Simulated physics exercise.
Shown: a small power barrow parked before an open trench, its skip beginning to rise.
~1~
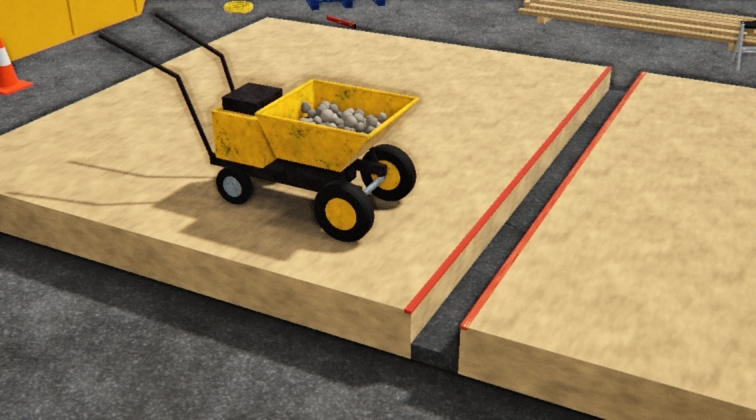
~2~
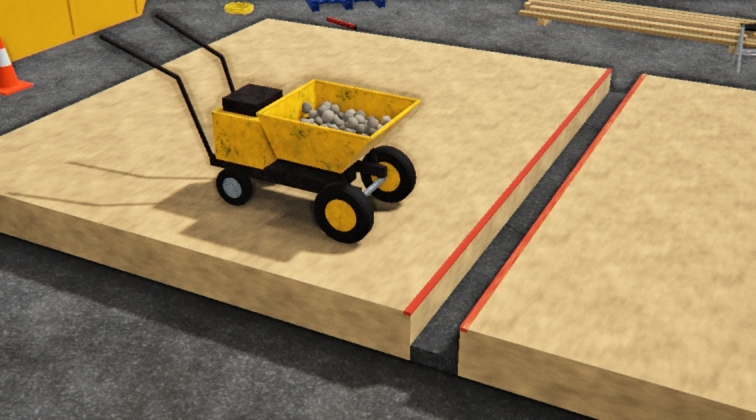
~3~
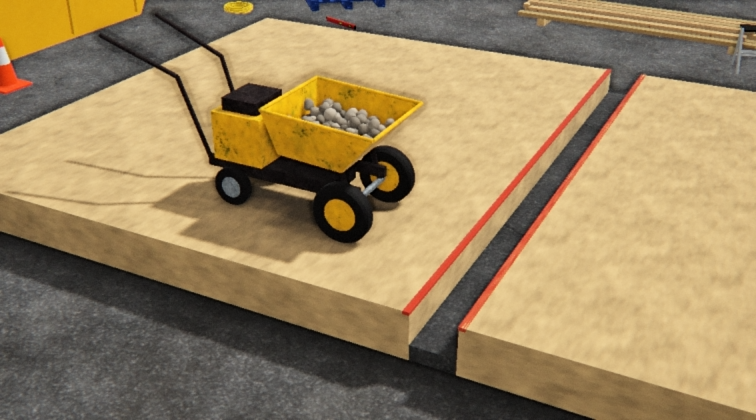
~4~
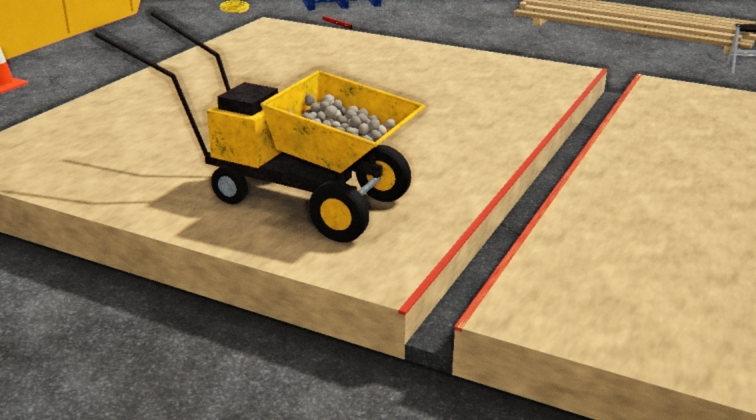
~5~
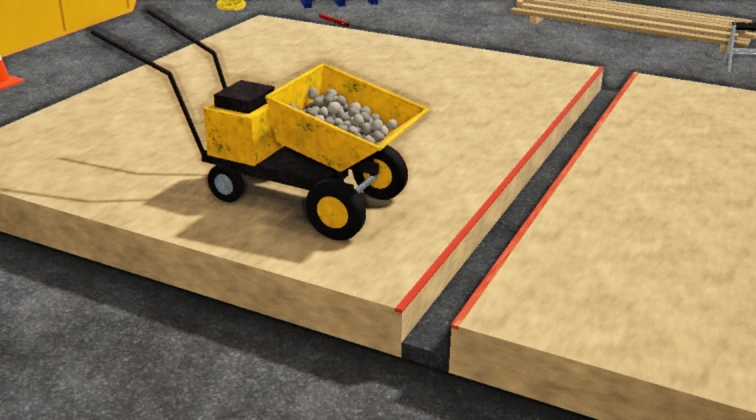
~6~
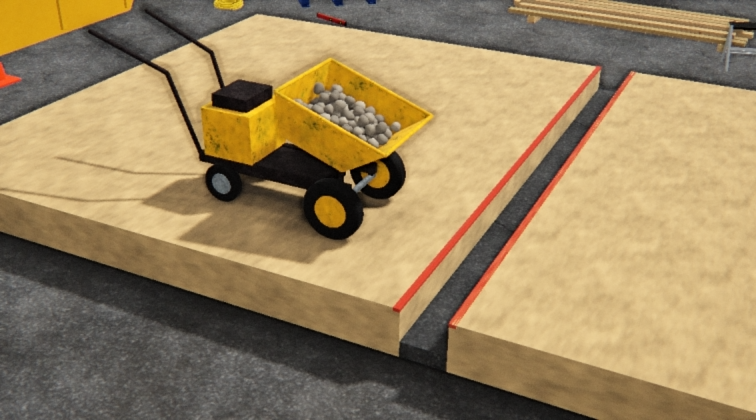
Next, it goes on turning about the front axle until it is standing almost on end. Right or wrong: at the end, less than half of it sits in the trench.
Wrong.
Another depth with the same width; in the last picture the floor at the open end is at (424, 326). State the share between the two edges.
Something close to 60 per cent.
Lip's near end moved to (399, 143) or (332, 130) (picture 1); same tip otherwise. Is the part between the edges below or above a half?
Position 1 exceeds half; position 2 falls short of half.
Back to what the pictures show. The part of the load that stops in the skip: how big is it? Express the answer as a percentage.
Roughly 0 per cent.
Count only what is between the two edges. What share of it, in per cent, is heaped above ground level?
About 0 %.
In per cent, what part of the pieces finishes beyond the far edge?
I'd put it at some 0 per cent of the load.
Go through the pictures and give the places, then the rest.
The first picture shows lip of the skip near (369, 137), level; top of the load near (327, 115), river pebbles; first edge of the trench near (429, 284); far edge near (483, 299), the trench under half as wide as the skip, and about as deep as wide.
The second picture shows lip of the skip near (370, 139), level; top of the load near (328, 116).
The third picture shows lip of the skip near (373, 141), tipped barely; top of the load near (330, 114).
The fourth picture shows lip of the skip near (375, 145), tipped a little; top of the load near (325, 106).
The fifth picture shows lip of the skip near (379, 149), tipped a little; top of the load near (328, 111).
The sixth picture shows lip of the skip near (385, 156), tipped clearly; top of the load near (321, 108); first edge of the trench near (418, 282); far edge near (472, 297).
Shortly afterwards, skip tipped steeply; the whole lot in the skip.
Next, skip tipped steeply; the bulk in the skip; a little short of the trench; a little in or heaped over the trench; only a few falling.
Some moments later, skip tipped right over; a little in the skip; a little short of the trench; the bulk in or heaped over the trench.
In the end, skip tipped right over; a little short of the trench; all but a few in or heaped over the trench; none at all beyond it.
